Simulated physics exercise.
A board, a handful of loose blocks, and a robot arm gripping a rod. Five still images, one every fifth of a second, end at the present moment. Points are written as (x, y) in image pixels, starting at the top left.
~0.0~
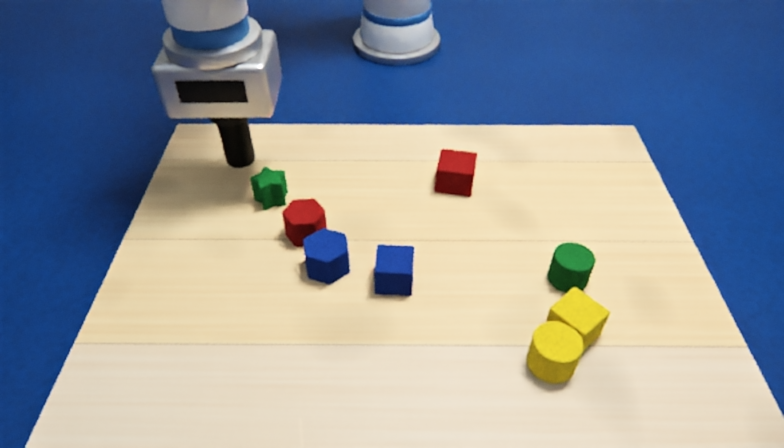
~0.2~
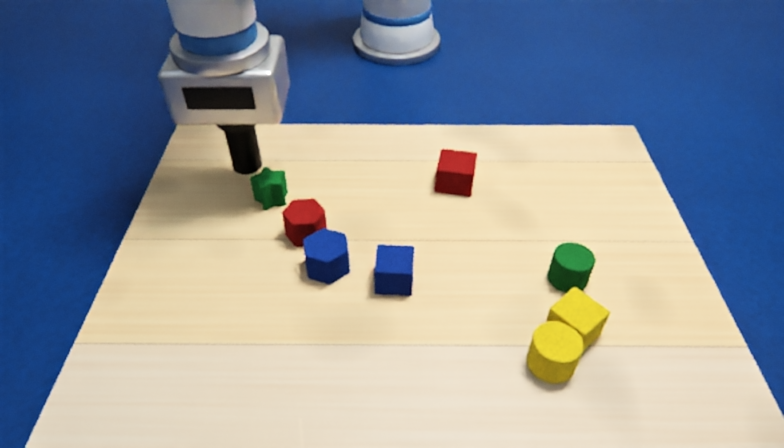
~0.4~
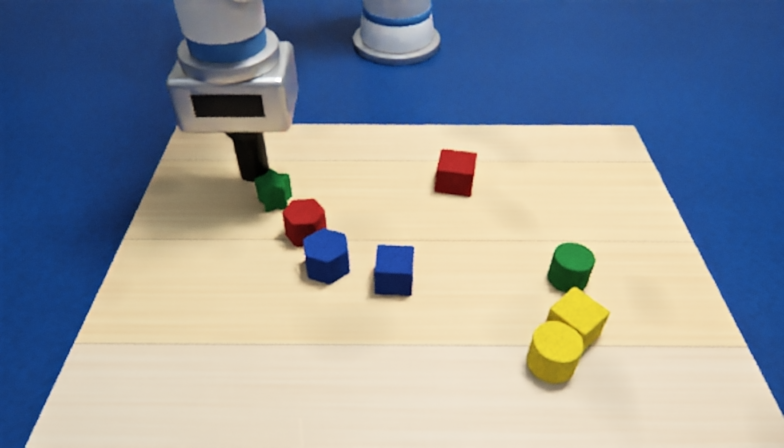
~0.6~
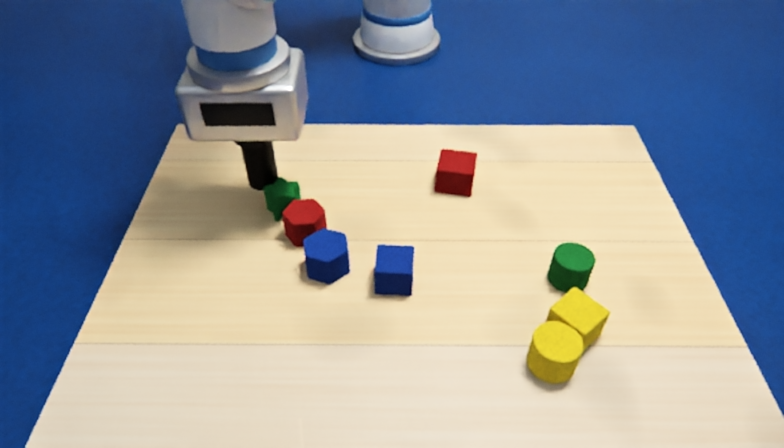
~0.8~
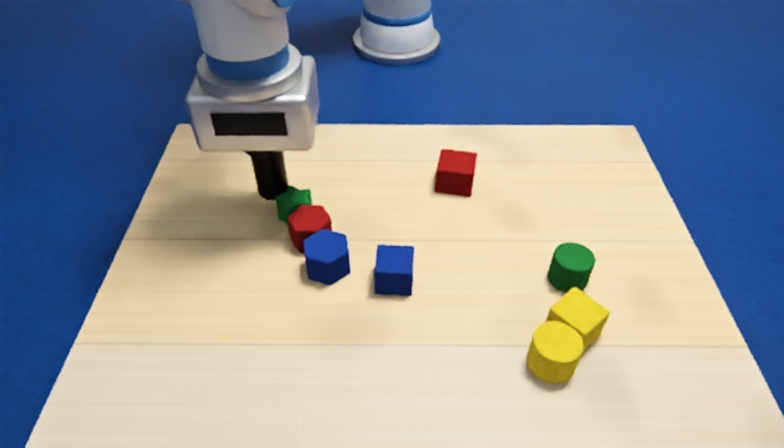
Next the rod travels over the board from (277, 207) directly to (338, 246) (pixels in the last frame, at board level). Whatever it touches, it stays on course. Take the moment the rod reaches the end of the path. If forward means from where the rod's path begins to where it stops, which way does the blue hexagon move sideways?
Its shift is rightward.
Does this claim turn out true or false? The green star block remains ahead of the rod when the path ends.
My answer: True.
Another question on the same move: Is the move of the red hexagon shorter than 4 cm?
That would be a no.
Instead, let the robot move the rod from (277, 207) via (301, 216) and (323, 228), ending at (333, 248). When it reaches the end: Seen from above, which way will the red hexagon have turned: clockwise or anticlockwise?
Its rotation is clockwise.
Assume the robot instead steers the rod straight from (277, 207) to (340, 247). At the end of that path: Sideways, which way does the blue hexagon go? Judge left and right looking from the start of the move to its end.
So, looking from the first point of the path to the last, the blue hexagon moves rightwards.
What follows on the original path. Halfway along, rod at (305, 210); green star block at (330, 213); red hexagon at (336, 238), turned 25° clockwise; blue hexagon at (341, 272).
At the end, rod at (336, 230); green star block at (365, 228), turned 25° anticlockwise; red hexagon at (361, 257), turned 65° clockwise; blue hexagon at (346, 292), turned 25° clockwise; blue square block at (404, 263).
